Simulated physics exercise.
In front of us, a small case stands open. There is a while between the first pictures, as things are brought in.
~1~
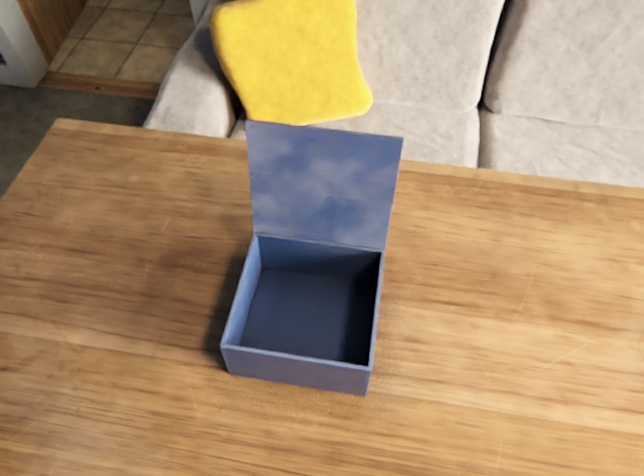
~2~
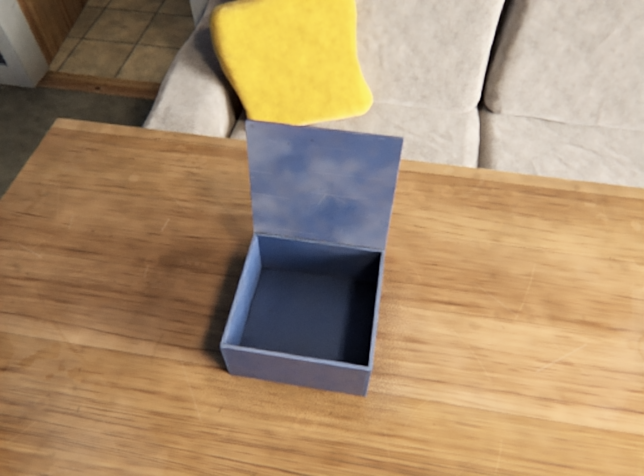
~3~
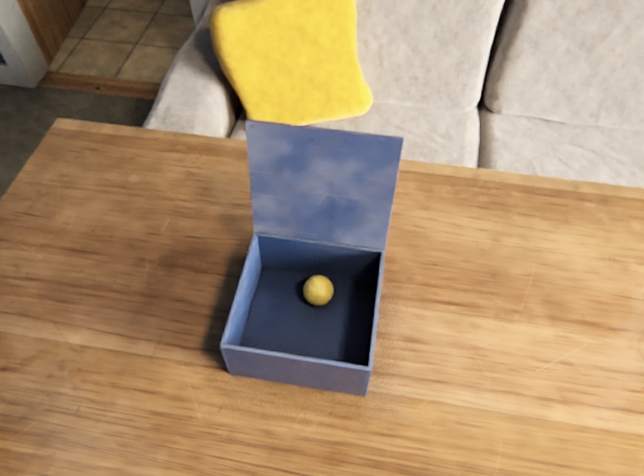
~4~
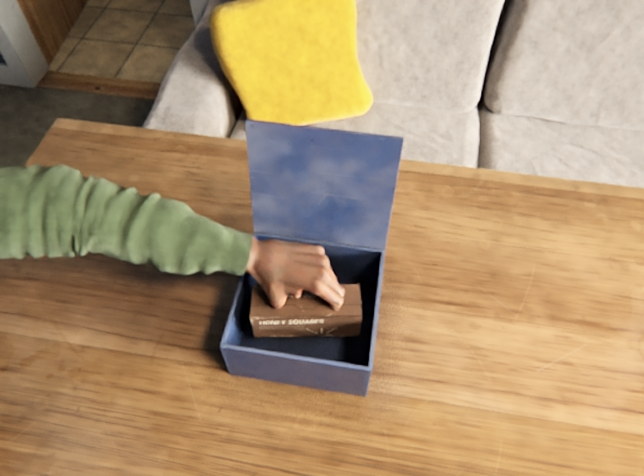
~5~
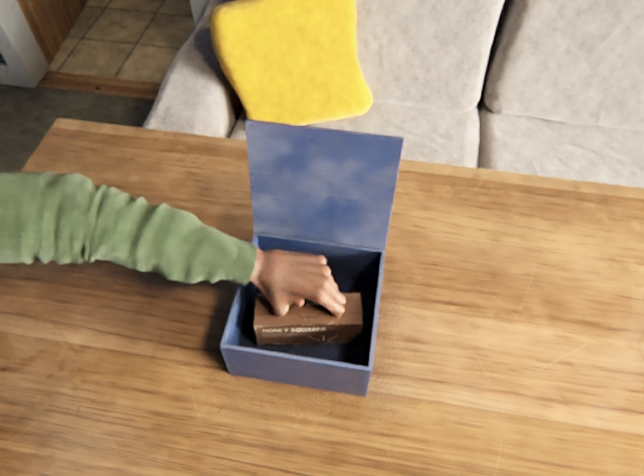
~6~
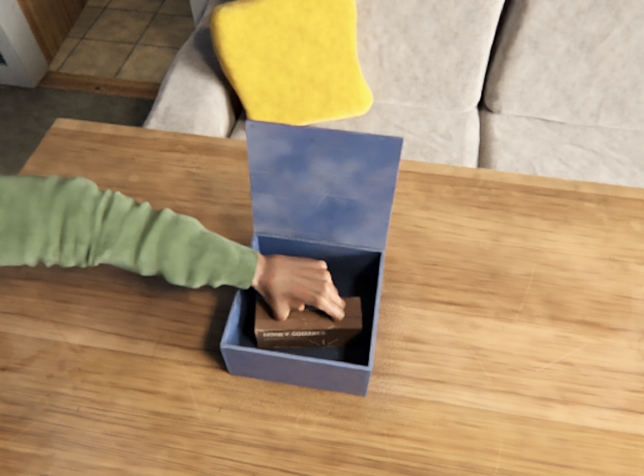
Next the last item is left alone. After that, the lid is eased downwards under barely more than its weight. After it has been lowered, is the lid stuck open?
No.
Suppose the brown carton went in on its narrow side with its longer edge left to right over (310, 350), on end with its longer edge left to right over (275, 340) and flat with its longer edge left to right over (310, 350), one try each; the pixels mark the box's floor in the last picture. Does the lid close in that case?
Shut; open; shut.
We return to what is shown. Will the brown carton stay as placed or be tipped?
It stays as it was set.
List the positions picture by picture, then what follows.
The last thing is not in view yet, in the first frame.
The last thing is not in view yet, in the second frame.
The last thing is not in view yet; yellow lemon (318, 290), in the third frame.
Coming down; brown carton (307, 311), in the fourth frame.
Coming down; brown carton (309, 319), in the fifth frame.
Put in, still held; brown carton (309, 323), in the sixth frame.
Then, 1.30 s after the last picture, lid 78° above the rim.
Then, 1.80 s after the last picture, lid 45° above the rim.
Then, 2.20 s after the last picture, lid 12° above the rim.
At rest, lid shut; both in place. Seen from the same camera at the end, brown carton near (309, 323).
